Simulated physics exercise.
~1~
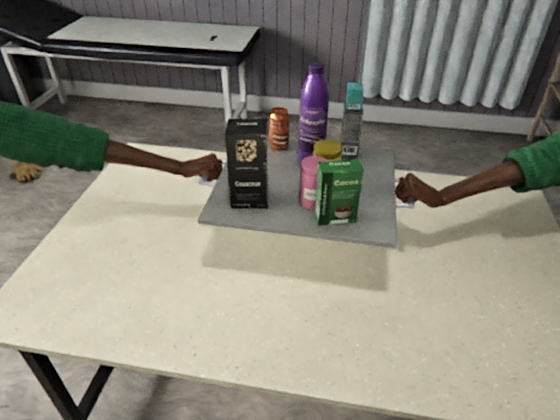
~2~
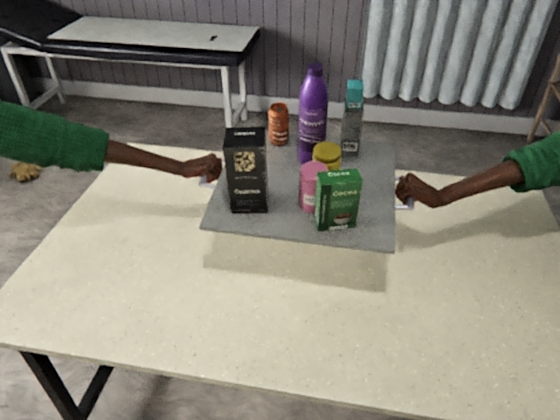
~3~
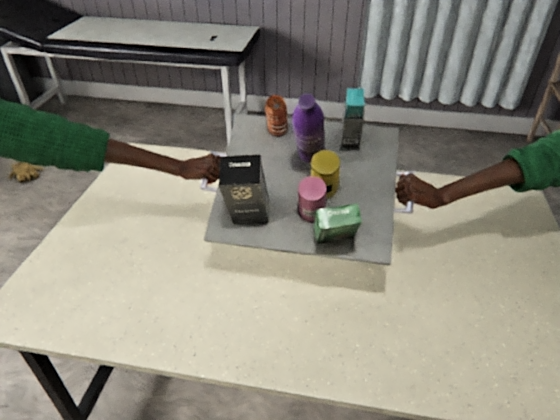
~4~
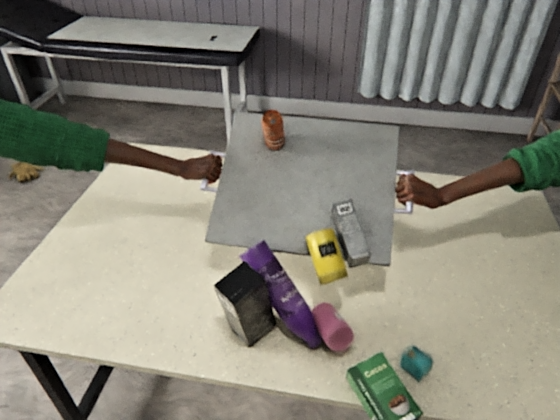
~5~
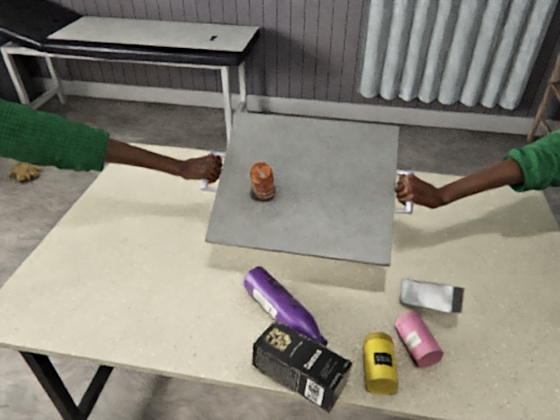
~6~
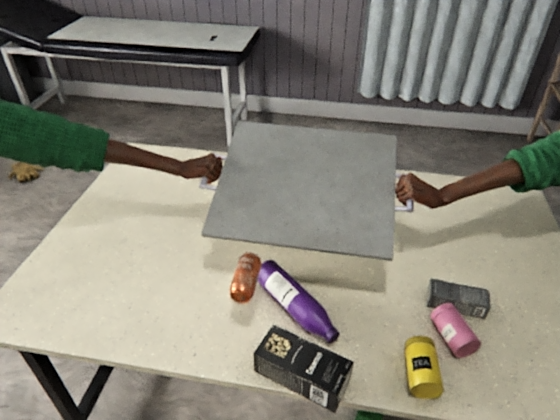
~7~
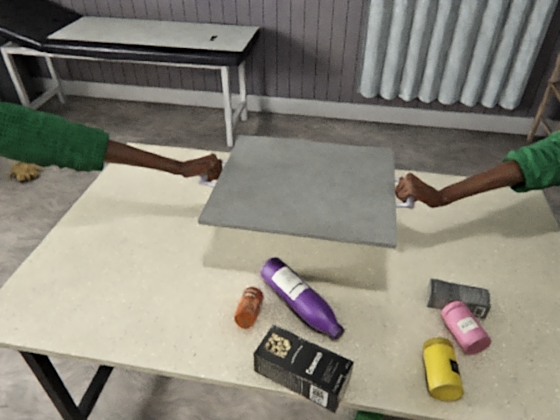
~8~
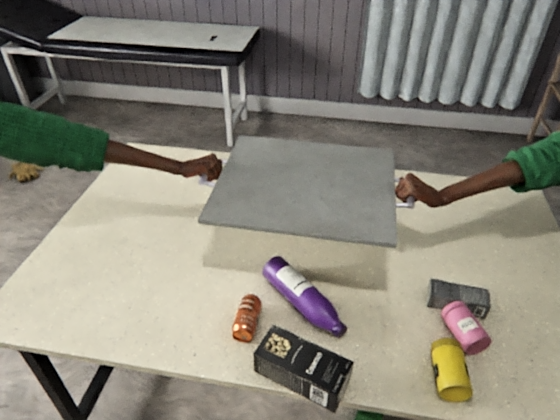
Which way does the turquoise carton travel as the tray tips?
It moves down the view, coming off the near edge of the tray towards the viewer.
